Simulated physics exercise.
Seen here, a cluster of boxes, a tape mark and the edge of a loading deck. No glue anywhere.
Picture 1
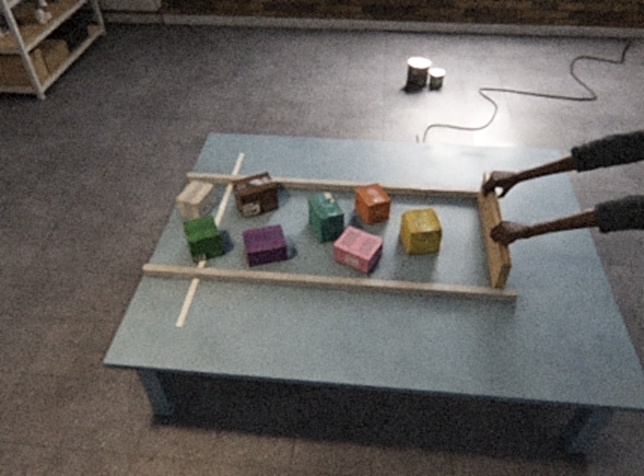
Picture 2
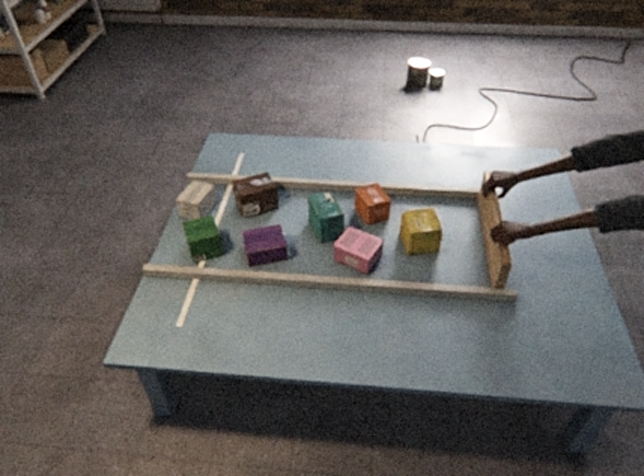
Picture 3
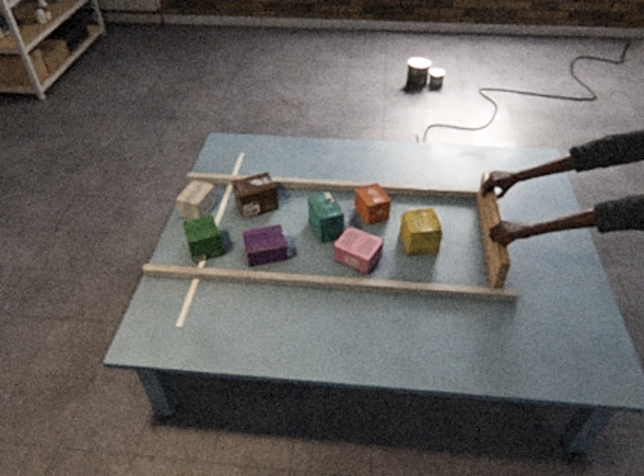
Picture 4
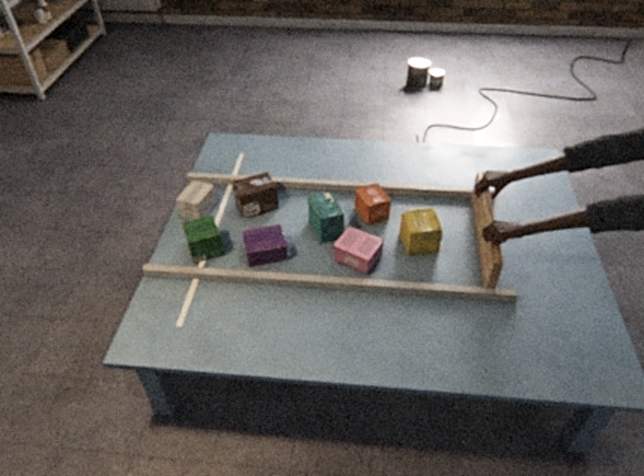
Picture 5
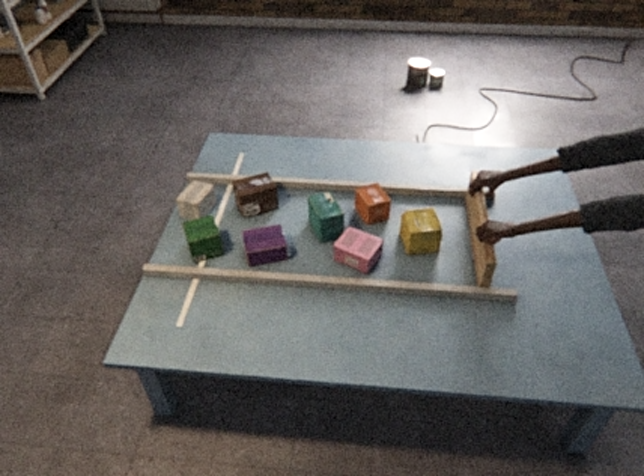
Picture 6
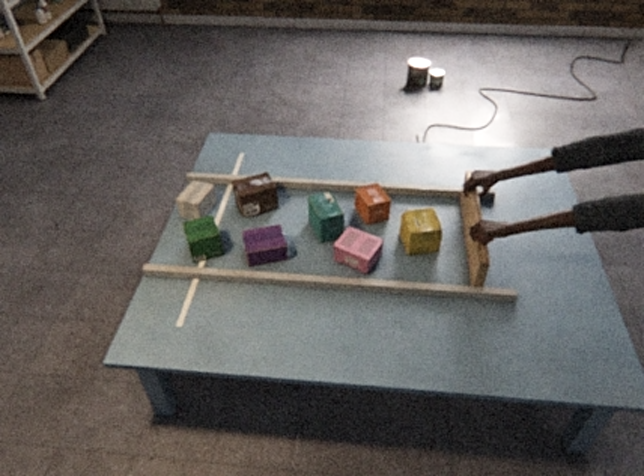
Two hands sliding a wooden plank slightly left between rails on a blue table, the colourful boxes ahead of it staying still.
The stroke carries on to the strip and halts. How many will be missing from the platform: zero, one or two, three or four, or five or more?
The number that fall off is three or four.
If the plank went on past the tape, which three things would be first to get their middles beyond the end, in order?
In order: The green parcel, then the white parcel, then the purple parcel.
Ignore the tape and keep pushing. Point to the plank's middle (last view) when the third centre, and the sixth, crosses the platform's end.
First at (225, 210), next at (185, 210).
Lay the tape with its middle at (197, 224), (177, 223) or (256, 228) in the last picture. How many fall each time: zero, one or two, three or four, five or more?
For each place: Five or over; 5 or more; none at all.
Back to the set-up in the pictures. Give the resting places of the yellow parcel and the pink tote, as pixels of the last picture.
The yellow parcel at (198, 216), the pink tote at (185, 246).
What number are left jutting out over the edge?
2 of them.
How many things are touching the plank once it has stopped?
The number is 3.
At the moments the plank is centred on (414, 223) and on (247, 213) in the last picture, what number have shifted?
First 1, then 8.
Early on, none off yet; white parcel at rest near (197, 201); green parcel at rest near (203, 239); brown parcel at rest near (256, 195).
Finally, the number that fall off is three or four; lost, purple parcel, green parcel and white parcel.
